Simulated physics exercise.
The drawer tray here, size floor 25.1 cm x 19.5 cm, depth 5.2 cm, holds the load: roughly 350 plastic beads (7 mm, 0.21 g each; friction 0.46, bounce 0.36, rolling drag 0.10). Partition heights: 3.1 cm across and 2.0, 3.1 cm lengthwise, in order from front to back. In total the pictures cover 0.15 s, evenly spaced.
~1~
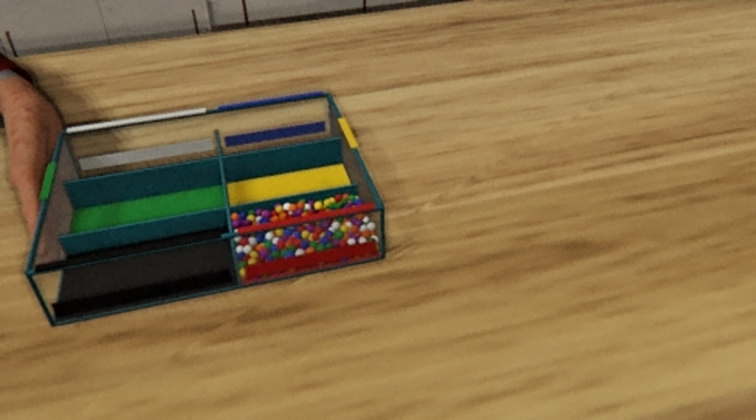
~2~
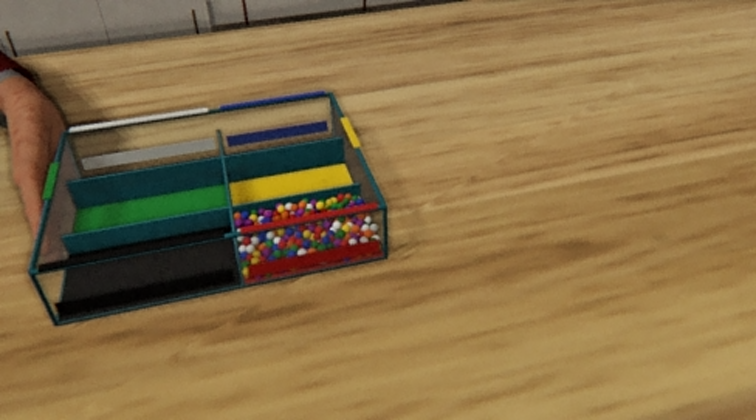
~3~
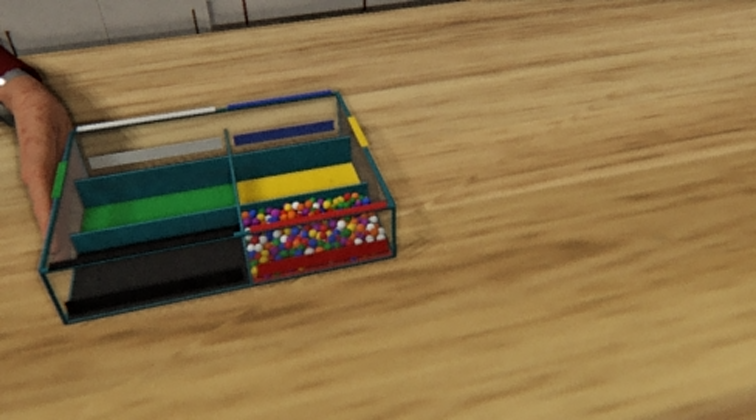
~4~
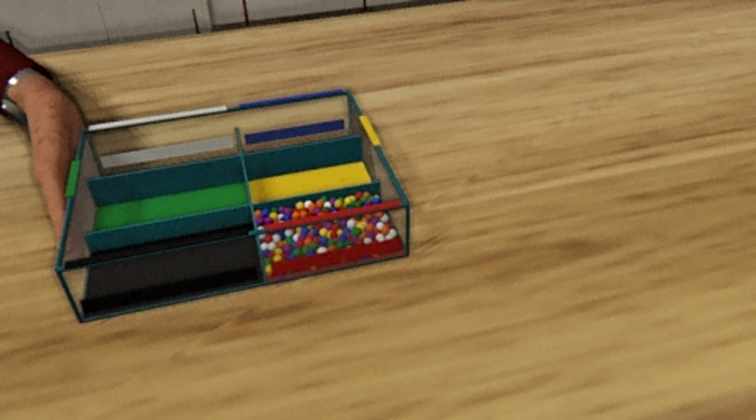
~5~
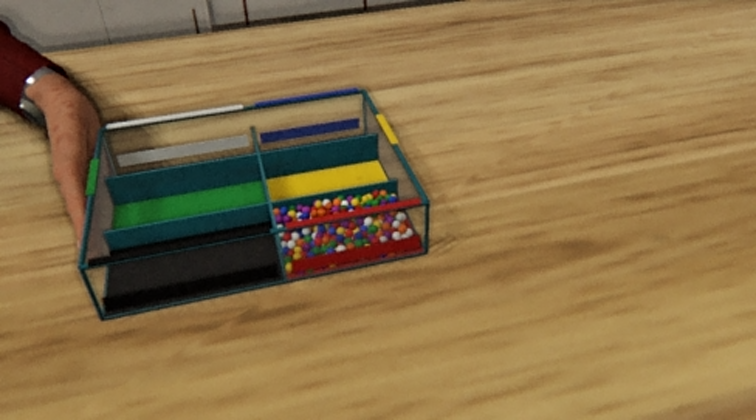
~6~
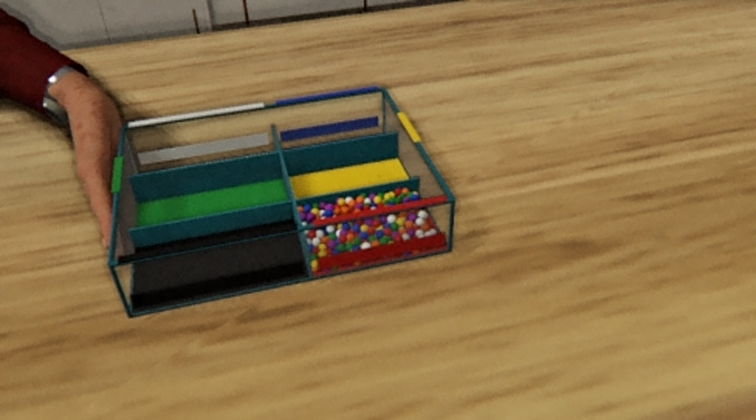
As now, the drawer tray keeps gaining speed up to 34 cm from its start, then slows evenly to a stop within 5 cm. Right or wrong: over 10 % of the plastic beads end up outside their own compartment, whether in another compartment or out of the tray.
Wrong.
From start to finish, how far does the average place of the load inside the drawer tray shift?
The displacement comes to around 2.5 cm by the end.
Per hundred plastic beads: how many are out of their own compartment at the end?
Around 5%.
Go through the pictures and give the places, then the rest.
The first picture shows drawer tray at (216, 244); tilt 0 degrees; moved 0.0 cm; red 100 %.
The second picture shows drawer tray at (219, 243); tilt 0 degrees; moved 0.2 cm.
The third picture shows drawer tray at (228, 242); tilt 0 degrees; moved 0.9 cm.
The fourth picture shows drawer tray at (243, 241); tilt 0 degrees; moved 1.9 cm.
The fifth picture shows drawer tray at (264, 239); tilt 0 degrees; moved 3.5 cm.
The sixth picture shows drawer tray at (292, 236); tilt 0 degrees; moved 5.4 cm; red 100 %.
Then, 0.14 s after the last picture, tilt 0 degrees; red 100 %; 0 % away from where they began.
Then, 0.25 s after the last picture, tilt 0 degrees; red 100 %; 0 % away from where they began.
Then, 0.35 s after the last picture, tilt 0 degrees; red 100 %; 0 % away from where they began.
Then, 0.45 s after the last picture, tilt 0 degrees; red 95 %; 5 % away from where they began.
In the end, red 95 %; 5 % away from where they began.
